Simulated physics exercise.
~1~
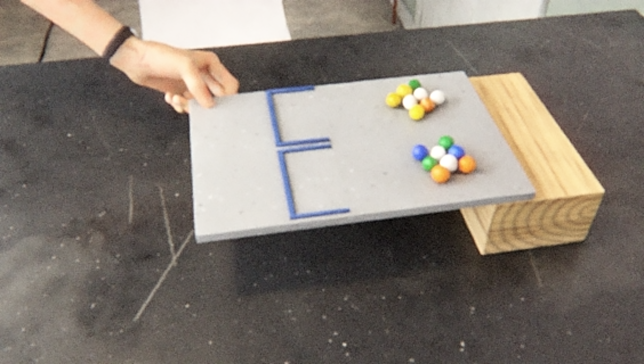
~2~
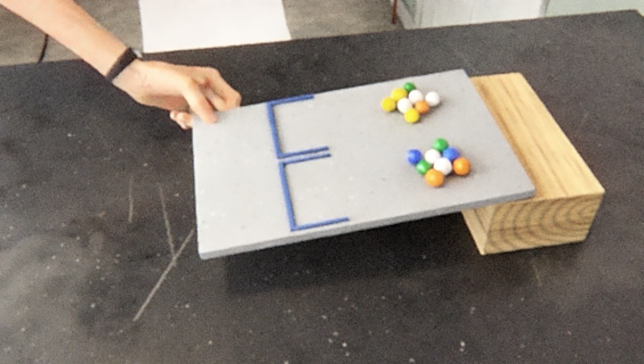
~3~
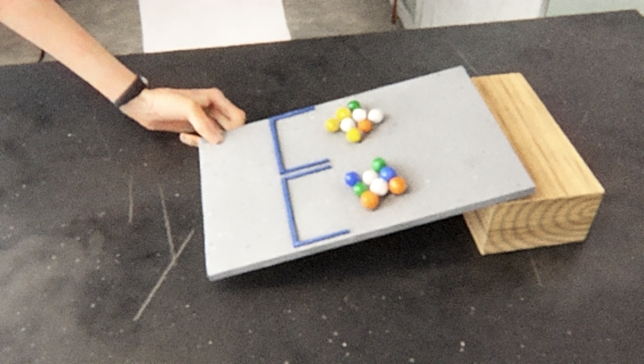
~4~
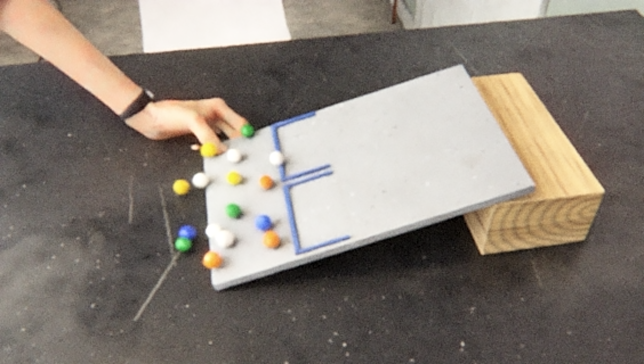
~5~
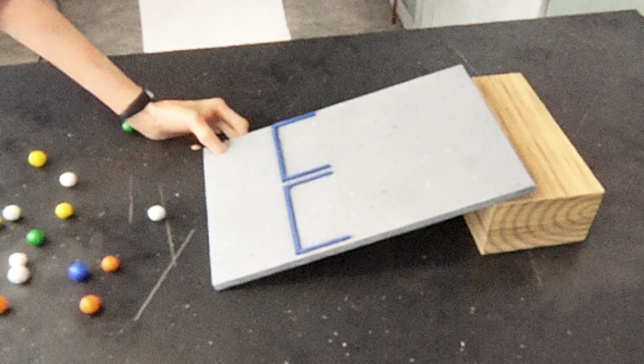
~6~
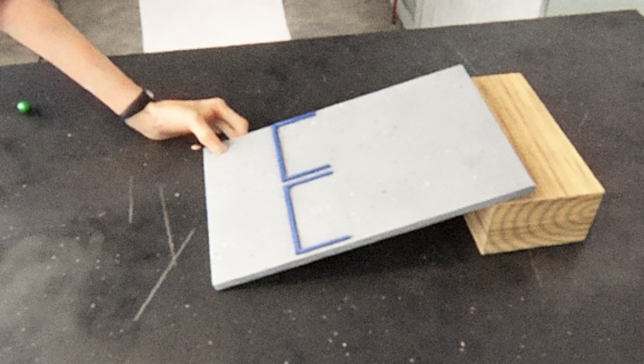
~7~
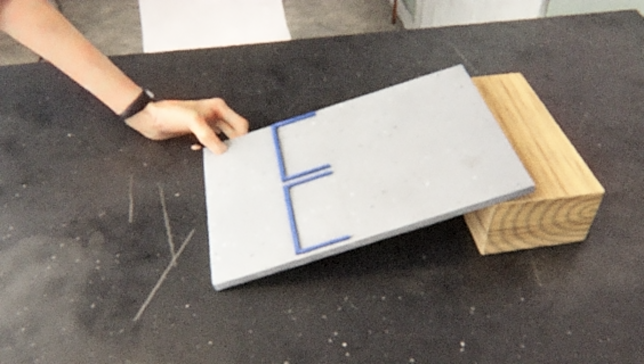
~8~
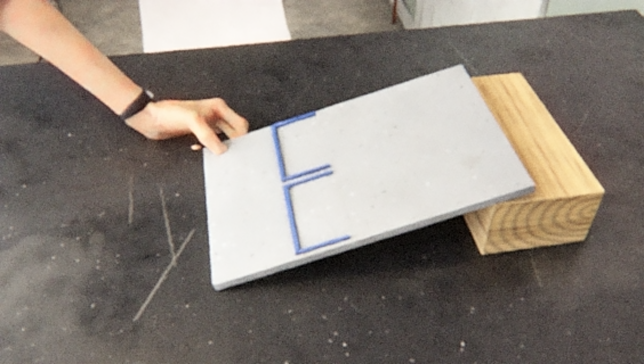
A grey board lies across a dark, scratched counter, its right end resting on a pale wooden block while a hand with a dark wristband holds the left end. Seen from above by a still camera, the board carries two blue bracket-shaped strips and two clusters of small balls in yellow, orange, white, green and blue. The hand lowers the left end, and both clusters begin moving left. They reach the strips, pass them and scatter off the low end. The balls roll away leftward, a green one last, leaving the tilted board empty under the hand.
